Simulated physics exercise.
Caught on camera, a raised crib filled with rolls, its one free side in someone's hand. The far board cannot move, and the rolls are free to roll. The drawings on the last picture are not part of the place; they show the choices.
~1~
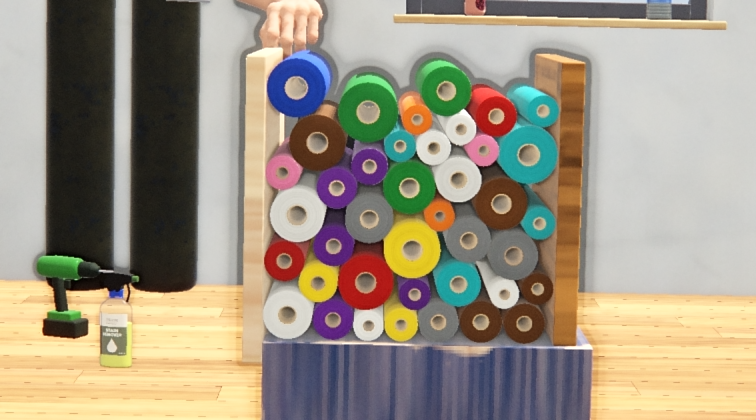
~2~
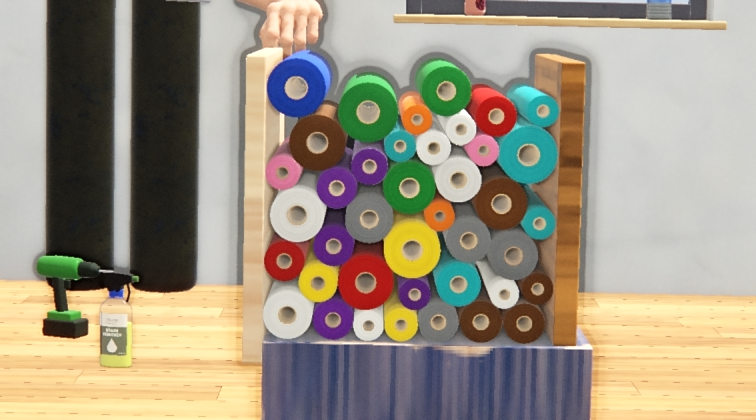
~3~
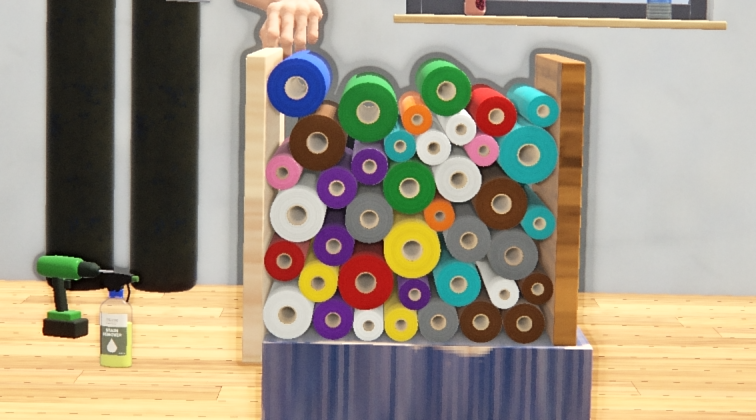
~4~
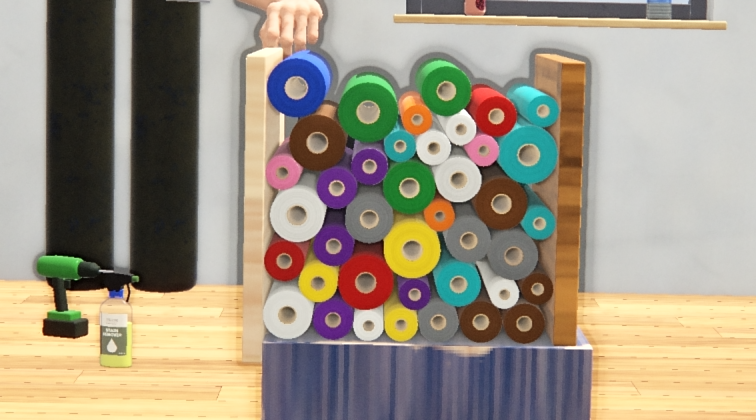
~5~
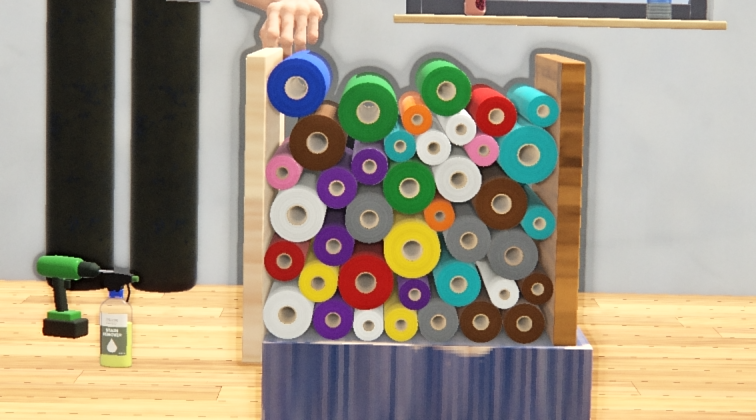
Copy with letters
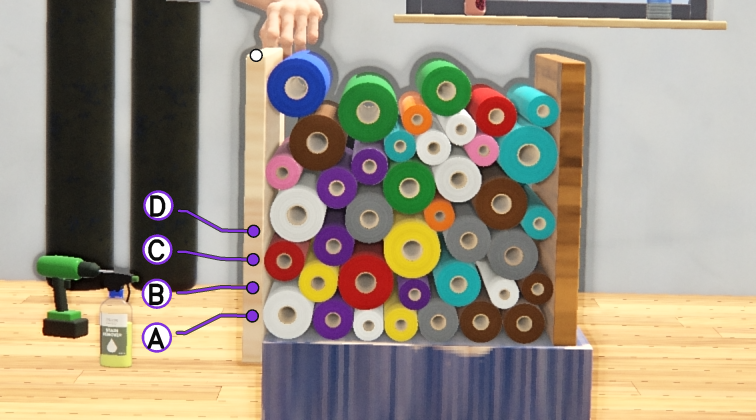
A hand reaches in from the top, gripping the pale left side board of a raised crib packed with rolls, seen straight on in a room with grey walls and a light wooden floor. Blue, green, brown, white, purple, yellow, red and turquoise rolls sit between that board and a browner one above a blue base, with dark upright rolls, a green drill and a spray bottle at left. Nothing visibly moves, the camera included.
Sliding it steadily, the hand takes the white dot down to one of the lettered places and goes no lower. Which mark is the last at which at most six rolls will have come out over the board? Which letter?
Stop at D.
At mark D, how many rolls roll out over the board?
With D, four.
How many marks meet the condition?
One of them.
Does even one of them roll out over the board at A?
Yes.
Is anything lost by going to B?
Yes.
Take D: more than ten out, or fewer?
It loses fewer than ten.
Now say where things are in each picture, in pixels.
The first picture shows a turquoise roll (459, 284); a purple roll (333, 246); an orange roll (440, 216).
The second picture shows an orange roll (440, 216); a white roll (458, 180).
The third picture shows a turquoise roll (400, 146); an orange roll (417, 120).
The fourth picture shows side board (266, 191); a white roll (287, 314).
The fifth picture shows a brown roll (481, 322); a turquoise roll (459, 284); a purple roll (333, 246).
On the marked copy, A at (252, 316); B at (253, 288); C at (253, 260); D at (254, 232); the white dot at (256, 56).
With D. Early on, top of the board (266, 133).
Further on, top of the board (264, 221).
At the end, top of the board (264, 231), four out over the board.
As for the rest, A more than six out over the board; B more than six out over the board; C more than six out over the board.
